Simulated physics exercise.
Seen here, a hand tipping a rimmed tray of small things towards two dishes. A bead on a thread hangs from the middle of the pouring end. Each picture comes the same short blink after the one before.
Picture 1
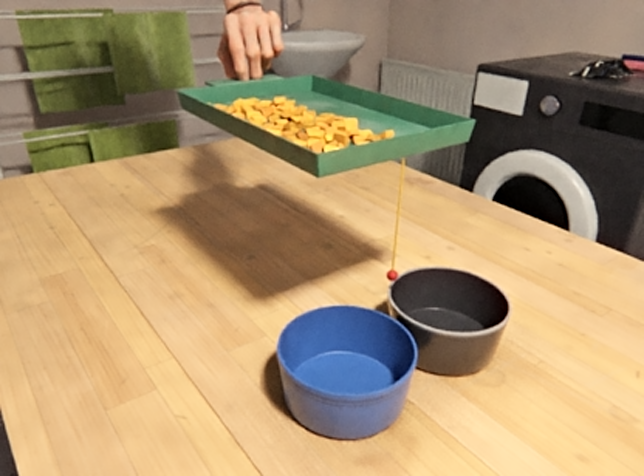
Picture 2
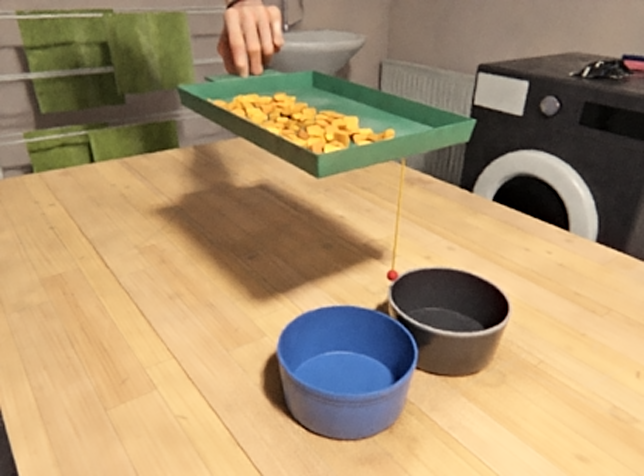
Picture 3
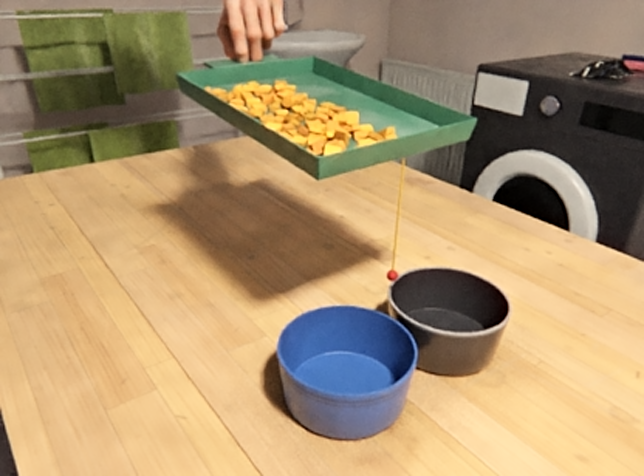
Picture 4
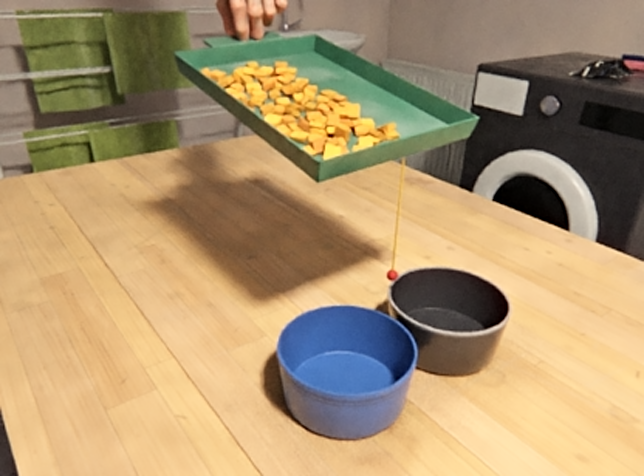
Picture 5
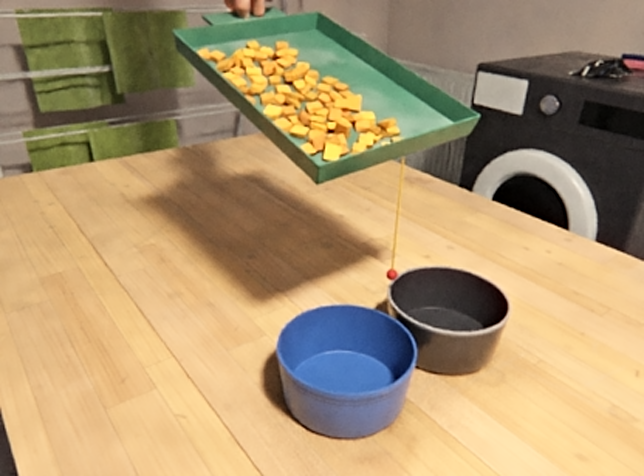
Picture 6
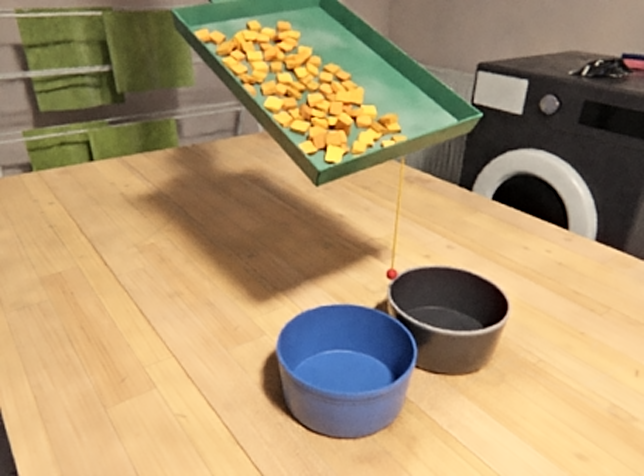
A hand held a green tray of small orange-yellow pieces above a blue dish and a dark one, then raised the far end steadily, tilting the tray toward its near left corner.
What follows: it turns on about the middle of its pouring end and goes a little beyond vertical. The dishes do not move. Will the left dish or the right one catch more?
More goes to the left-hand dish.
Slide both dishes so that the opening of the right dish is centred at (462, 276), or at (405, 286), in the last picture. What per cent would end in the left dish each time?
About 80 and 50 per cent.
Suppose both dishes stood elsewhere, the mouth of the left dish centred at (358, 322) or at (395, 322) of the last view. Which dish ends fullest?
At the first place the left-hand dish, at the second the left one.
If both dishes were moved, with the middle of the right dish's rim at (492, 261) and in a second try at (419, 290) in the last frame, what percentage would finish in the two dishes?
In turn 30 and 80 in a hundred.
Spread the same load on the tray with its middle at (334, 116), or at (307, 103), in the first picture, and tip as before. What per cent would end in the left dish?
Near 70 % and 60 %.
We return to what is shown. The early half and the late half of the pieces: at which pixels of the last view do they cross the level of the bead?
Early half (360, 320), late half (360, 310).
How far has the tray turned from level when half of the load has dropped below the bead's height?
At about 110°.
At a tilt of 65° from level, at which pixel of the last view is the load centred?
Roughly at (344, 124).
Soon, tray tipped steeply; nearly all on the tray; a stray few in the air.
A while on, tray tipped past a quarter turn; about half on the tray; about a third in the left dish; a stray few in the right dish; a stray few outside both; a small part in the air.
Towards the end, tray tipped past a quarter turn; most in the left dish; a small part in the right dish; a small part outside both.
Finally, tray tipped past a quarter turn; most in the left dish; a small part in the right dish; a small part outside both.
